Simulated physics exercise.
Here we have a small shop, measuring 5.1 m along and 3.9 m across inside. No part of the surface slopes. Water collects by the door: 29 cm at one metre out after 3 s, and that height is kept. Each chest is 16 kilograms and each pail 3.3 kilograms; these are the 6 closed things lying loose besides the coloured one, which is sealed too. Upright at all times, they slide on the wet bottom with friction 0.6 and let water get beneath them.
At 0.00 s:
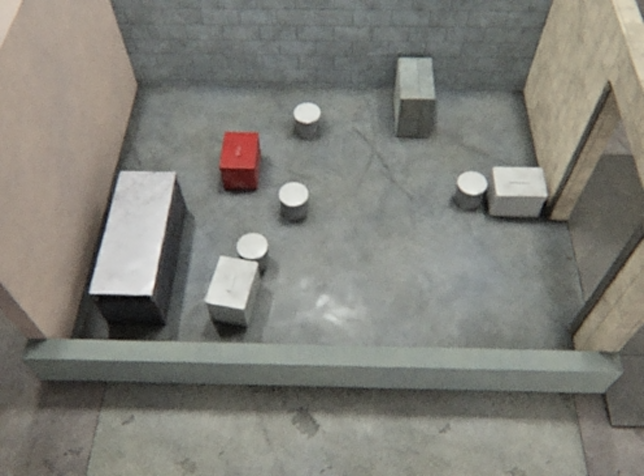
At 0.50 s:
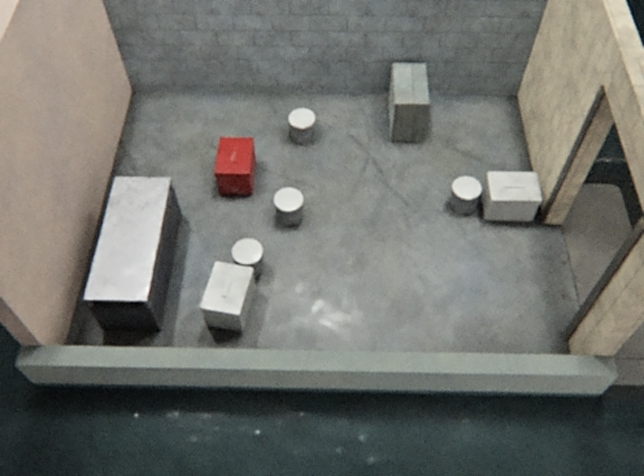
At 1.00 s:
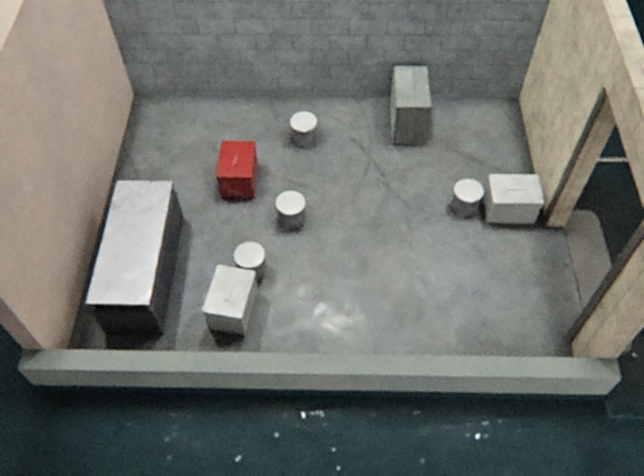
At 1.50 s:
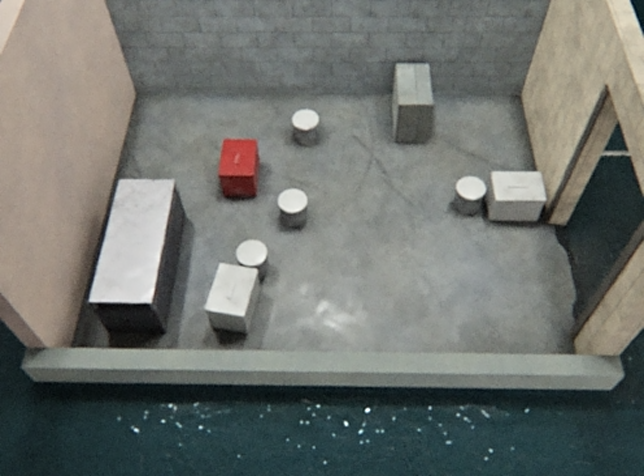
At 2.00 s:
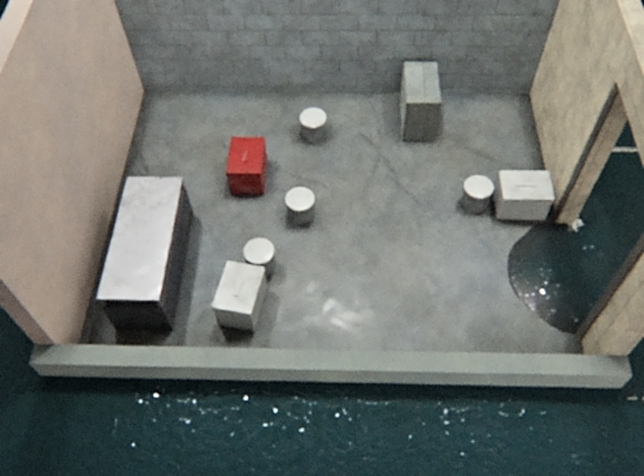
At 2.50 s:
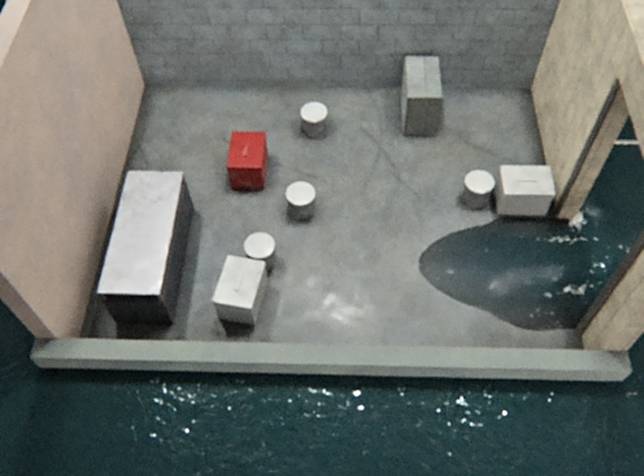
A small, open-topped shop with a grey brick back wall and a doorway at right is seen from above, the view shifting slightly throughout. A long white-topped block stands at left, with a red chest, pale boxes and short round pieces about the grey floor and a taller grey box near the back. Dark water covers the ground outside, then enters through the doorway and spreads leftward, while the objects stay put.
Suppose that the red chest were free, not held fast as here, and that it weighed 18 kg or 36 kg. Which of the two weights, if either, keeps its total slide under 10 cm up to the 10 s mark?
Neither of them.
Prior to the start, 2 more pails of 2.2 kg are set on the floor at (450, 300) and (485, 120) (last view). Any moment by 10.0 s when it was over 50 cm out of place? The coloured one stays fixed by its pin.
In that order: Beyond it, within it.
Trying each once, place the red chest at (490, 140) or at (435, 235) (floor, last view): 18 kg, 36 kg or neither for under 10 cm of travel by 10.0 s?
Note, in order: Both OK; none OK.
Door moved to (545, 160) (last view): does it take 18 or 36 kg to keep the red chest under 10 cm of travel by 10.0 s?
Short version: Only the heavy mass succeeds.
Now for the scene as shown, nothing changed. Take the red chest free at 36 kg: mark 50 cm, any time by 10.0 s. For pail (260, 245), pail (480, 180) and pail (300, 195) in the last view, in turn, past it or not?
Respectively: Exceeded, not exceeded, exceeded.
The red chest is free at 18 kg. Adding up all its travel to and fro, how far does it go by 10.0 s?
Some 250 centimetres of travel in total.
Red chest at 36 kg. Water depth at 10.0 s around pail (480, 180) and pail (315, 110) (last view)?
About 2 and 8 cm.
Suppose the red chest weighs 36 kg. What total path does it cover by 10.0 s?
I'd put it near 40 cm in all.
After 3.5 s the red chest would be 0 cm from its start with 18 kg and 0 cm from its start with 36 kg; 0 cm of water round it then.
After 4.5 s the red chest would be 0 cm from its start with 18 kg and 0 cm from its start with 36 kg; 5 cm of water round it then.
After 7.0 s the red chest would be 94 cm from its start with 18 kg and 0 cm from its start with 36 kg; 8 cm of water round it then.
After 10.0 s the red chest would be 141 cm from its start with 18 kg and 37 cm from its start with 36 kg; 16 cm of water round it then.
